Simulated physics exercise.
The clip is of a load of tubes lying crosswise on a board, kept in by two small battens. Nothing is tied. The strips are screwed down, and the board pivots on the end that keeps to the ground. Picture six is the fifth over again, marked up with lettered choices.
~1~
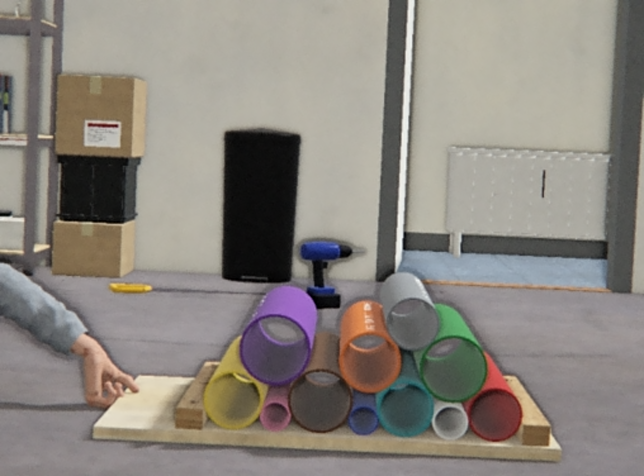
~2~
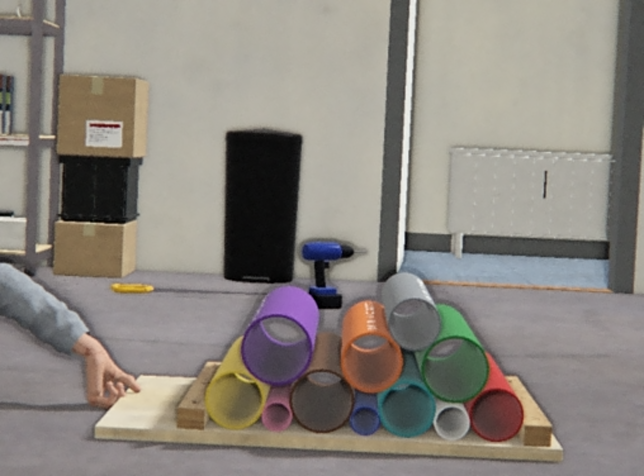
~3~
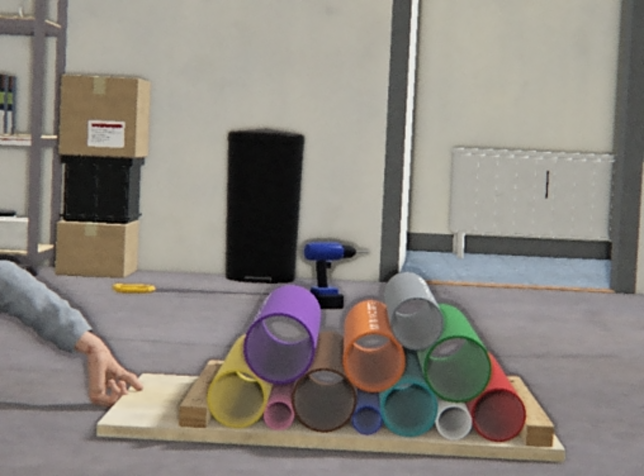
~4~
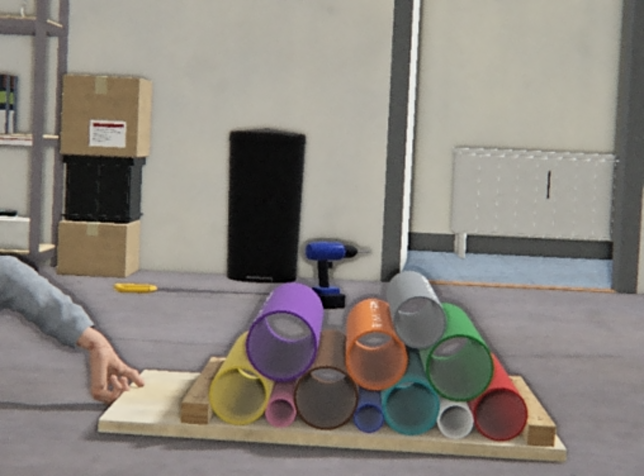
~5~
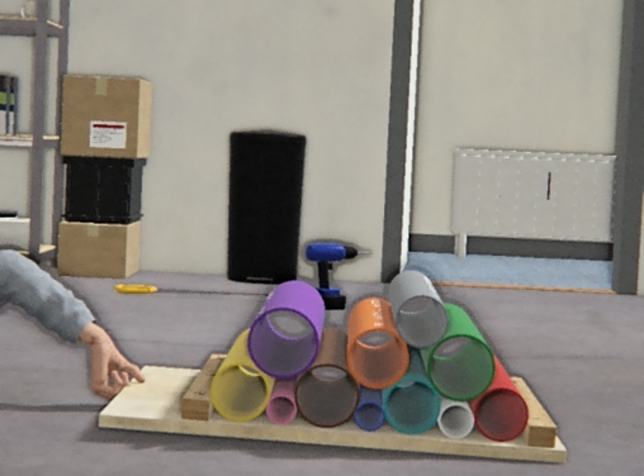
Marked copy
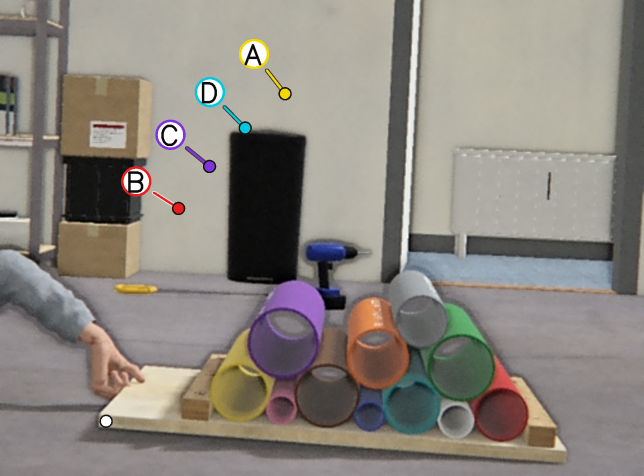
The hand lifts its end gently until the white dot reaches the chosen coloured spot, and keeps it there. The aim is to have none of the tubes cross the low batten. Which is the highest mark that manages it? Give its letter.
Stop at C.
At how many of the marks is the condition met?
Two of the four.
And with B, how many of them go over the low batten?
At B the number is none.
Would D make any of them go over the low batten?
Yes, at D.
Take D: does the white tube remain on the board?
Yes, with D.
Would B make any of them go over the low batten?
No.
On the marked copy, A at (285, 94); B at (179, 208); C at (209, 167); D at (245, 128); the white dot at (106, 421).
Following C. Soon after the start, board at 20°.
Later, board at 36°.
In the end, board at 36°, none over the low batten.
As for the rest, A four over the low batten (green, orange, purple, grey); B none over the low batten; D four over the low batten (green, orange, purple, grey).
